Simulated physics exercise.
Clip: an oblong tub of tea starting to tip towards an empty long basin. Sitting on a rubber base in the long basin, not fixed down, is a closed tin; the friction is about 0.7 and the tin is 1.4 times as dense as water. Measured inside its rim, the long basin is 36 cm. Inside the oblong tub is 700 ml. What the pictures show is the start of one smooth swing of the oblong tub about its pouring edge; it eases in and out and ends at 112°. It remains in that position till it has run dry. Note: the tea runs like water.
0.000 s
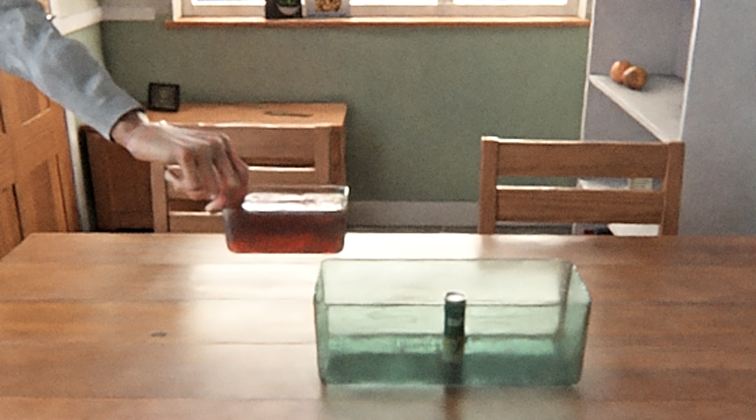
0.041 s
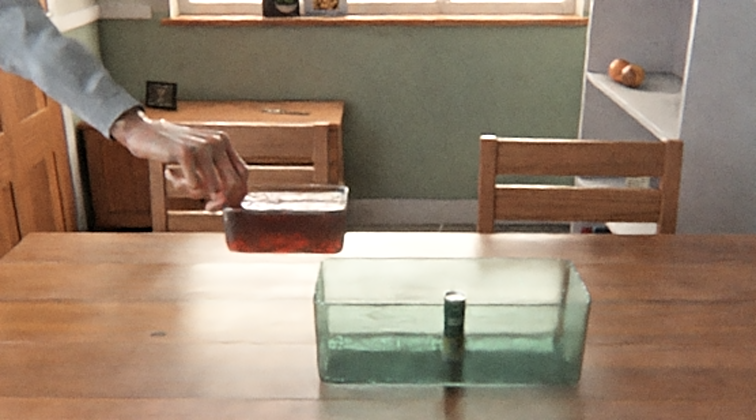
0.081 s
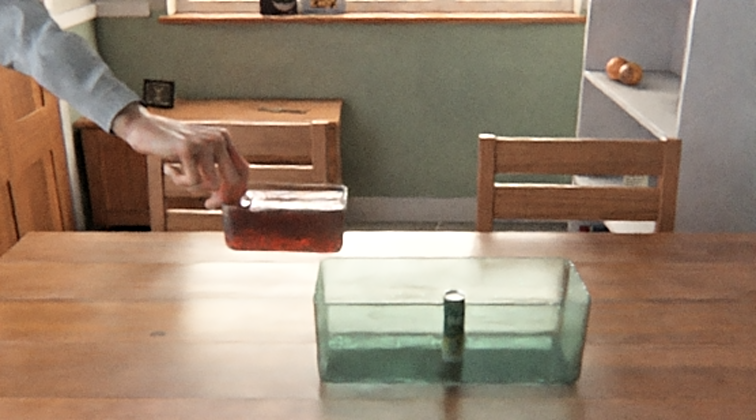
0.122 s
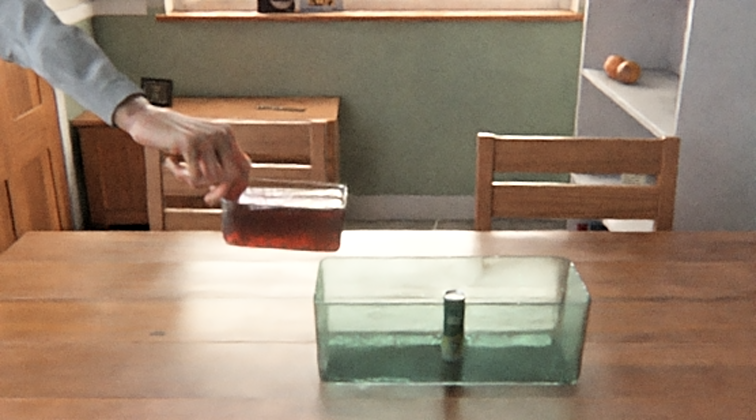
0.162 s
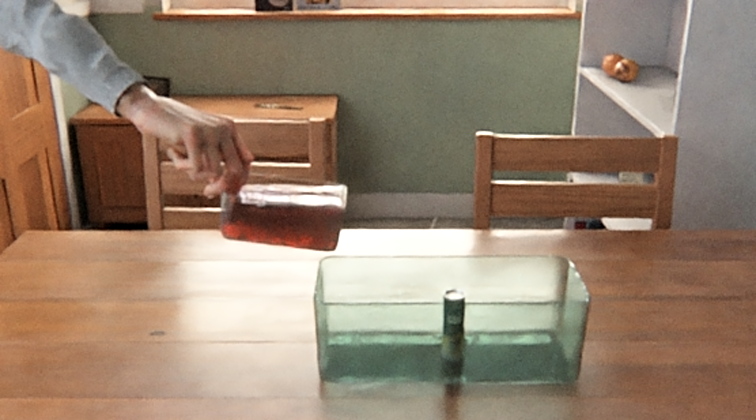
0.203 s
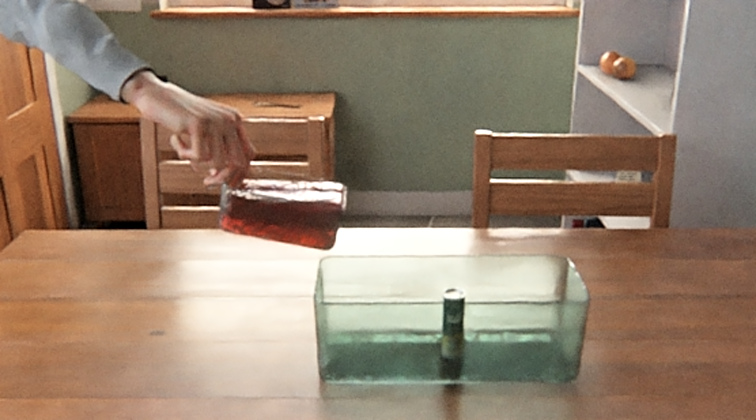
We see a hand holding an oblong tub of reddish-brown tea above a wooden table, beside a long greenish basin with a closed tin standing inside; the hand gradually tilts the tub slightly to the right, towards the basin.
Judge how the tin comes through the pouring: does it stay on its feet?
No: Most probably it will lose its balance.
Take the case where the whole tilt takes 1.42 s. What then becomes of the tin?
In that case the tin stays vertical.
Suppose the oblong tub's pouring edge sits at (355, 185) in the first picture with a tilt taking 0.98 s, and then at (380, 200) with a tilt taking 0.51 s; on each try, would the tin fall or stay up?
Run one: It does not tip. Run two: It does not tip.
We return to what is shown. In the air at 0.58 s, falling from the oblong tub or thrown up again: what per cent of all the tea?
Roughly 48 percent.
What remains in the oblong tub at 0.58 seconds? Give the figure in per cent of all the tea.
Near 38 in a hundred.
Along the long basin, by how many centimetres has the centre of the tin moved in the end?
6.5 cm.
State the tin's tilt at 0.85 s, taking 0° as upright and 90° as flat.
Tilt: Around 20°.
Then, 0.58 s in, the tilt is 75° and 38 per cent is still to pour; the tin stands where it began.
Then, 0.85 s in, the tilt is 109° and 3 per cent is still to pour; the tin leans 19°.
Then, 1.14 s in, the tilt is 112° and 0 per cent is still to pour; the tin lies on its side.
Then, 1.45 s in, the tilt is 112° and 0 per cent is still to pour; the tin lies on its side.
Finally, the tin lies on its side.
